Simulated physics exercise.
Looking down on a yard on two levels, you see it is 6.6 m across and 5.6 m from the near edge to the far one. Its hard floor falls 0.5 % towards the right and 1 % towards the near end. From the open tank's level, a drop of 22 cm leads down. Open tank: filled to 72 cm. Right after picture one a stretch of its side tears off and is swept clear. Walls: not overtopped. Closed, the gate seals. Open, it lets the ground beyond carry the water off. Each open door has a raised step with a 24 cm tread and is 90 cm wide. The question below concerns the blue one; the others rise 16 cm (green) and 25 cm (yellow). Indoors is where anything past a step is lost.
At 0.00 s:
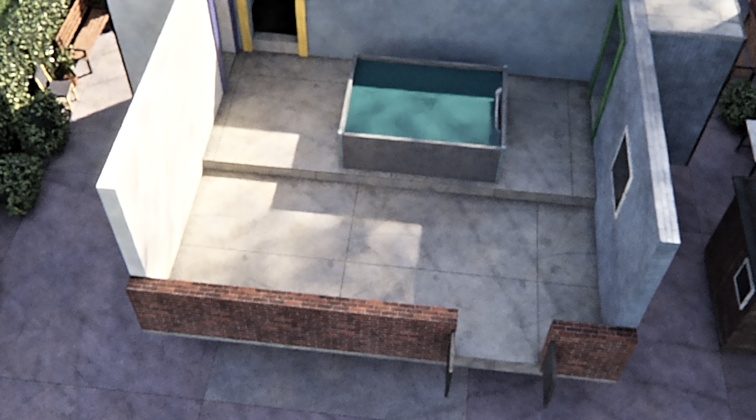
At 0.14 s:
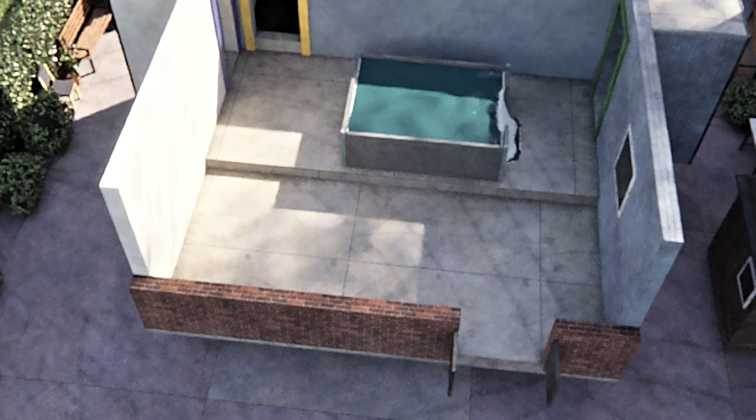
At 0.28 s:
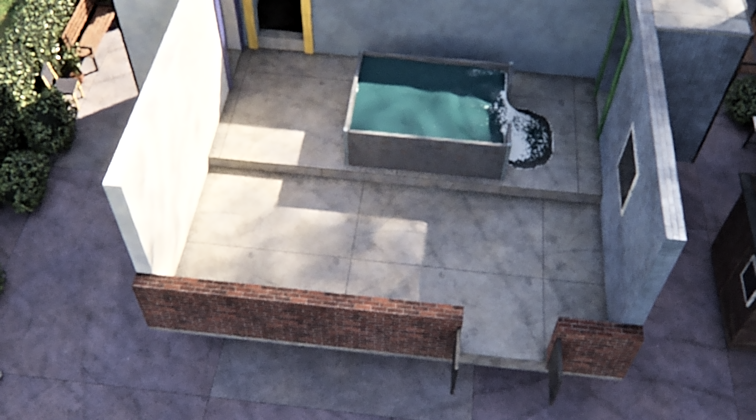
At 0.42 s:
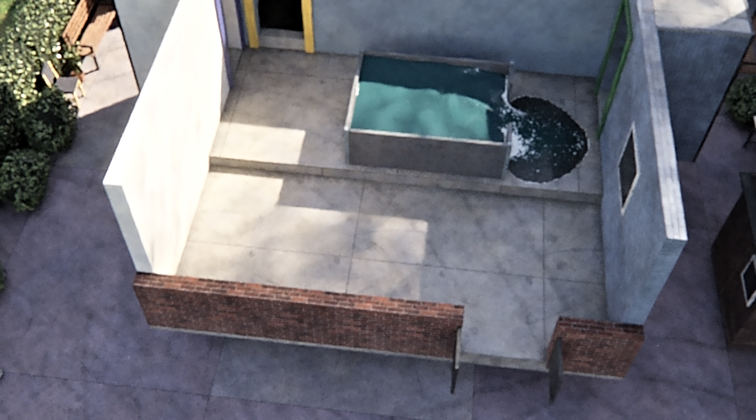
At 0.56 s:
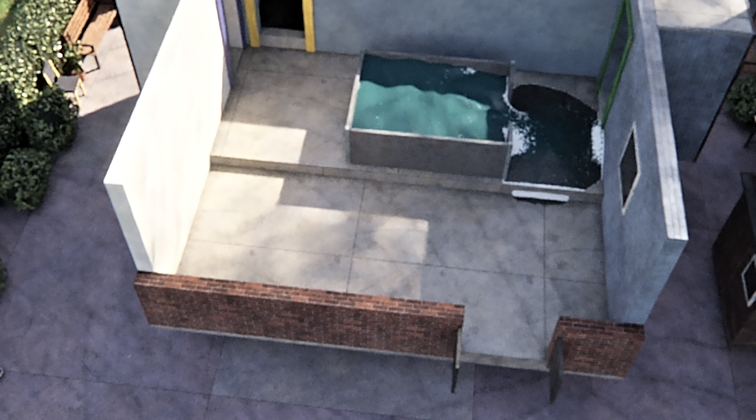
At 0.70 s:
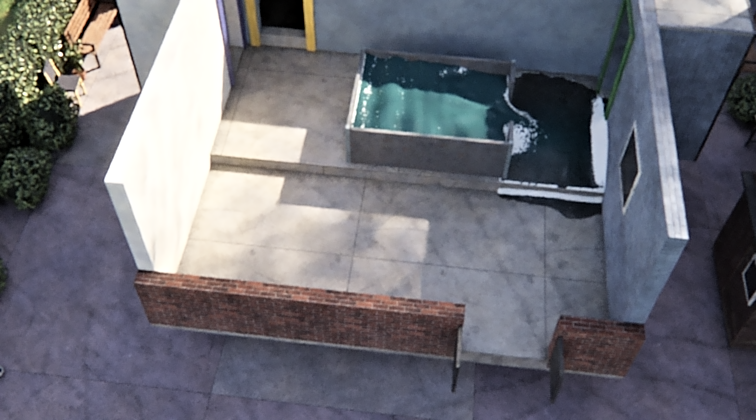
In this clip, an open tank of water stands on the upper level of a walled yard until its right side breaks away; water pours through the gap, spreads across the floor to the right wall, and crosses the step edge.
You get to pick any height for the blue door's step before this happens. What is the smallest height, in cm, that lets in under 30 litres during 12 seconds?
11.5 cm.
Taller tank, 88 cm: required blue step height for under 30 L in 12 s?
The step would need to be some 14.5 cm high.
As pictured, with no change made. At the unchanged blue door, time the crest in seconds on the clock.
About 5.0 seconds.
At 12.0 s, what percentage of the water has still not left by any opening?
What remains is some 68 per cent of the water.
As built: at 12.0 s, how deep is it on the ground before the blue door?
Some 7.5 cm.
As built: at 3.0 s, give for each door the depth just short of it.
Before green it's 29 cm, before yellow 0 cm, before blue 0 cm.
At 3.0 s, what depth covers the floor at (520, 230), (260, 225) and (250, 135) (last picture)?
Going through the spots in order gives 1, 0 and 0 centimetres.
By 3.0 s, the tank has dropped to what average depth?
It averages near 39 cm.
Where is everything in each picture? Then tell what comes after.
The first frame shows the open tank at (426, 103) is whole and still, 72 cm deep; the blue door at (223, 27) is dry.
In the second frame, the front is at (517, 152), 0.3 m from the gap at (501, 129); 0.2 m2 of floor is wet, 72 cm left at the back.
In the third frame, the front is at (548, 151), 0.8 m from the gap at (504, 128); 0.8 m2 of floor is wet, 72 cm left at the back.
In the fourth frame, the gap is at (504, 127), the front 1.4 m out at (584, 148); the back of the open tank holds 72 cm.
In the fifth frame, the gap is at (505, 126), the front 1.6 m out at (600, 173); the back of the open tank holds 72 cm.
In the sixth frame, the gap is at (506, 125), the front 1.8 m out at (610, 108); the back of the open tank holds 68 cm; the blue door at (231, 22), 5.0 m from the gap, is still 5.0 m from the nearest water.
After 1.4 s water covers 15 % of the floor, deepest (44 cm) near (592, 76); it has not reached the blue door.
After 3.0 s water covers 35 % of the floor, deepest (34 cm) near (592, 76); it has not reached the blue door.
After 12.0 s water covers 95 % of the floor, deepest (12 cm) near (604, 351); 7 cm at the blue door, 182 litres in over its 5 cm step.
At the blue door as built, the water arrived by 4.0 s and peaked near 15 cm at 5.2 s.
With a step of 9.5 cm, 60 litres would have come in within the 12 s; with 13 cm, 16 litres. So under 30 litres takes about 11.5 cm.
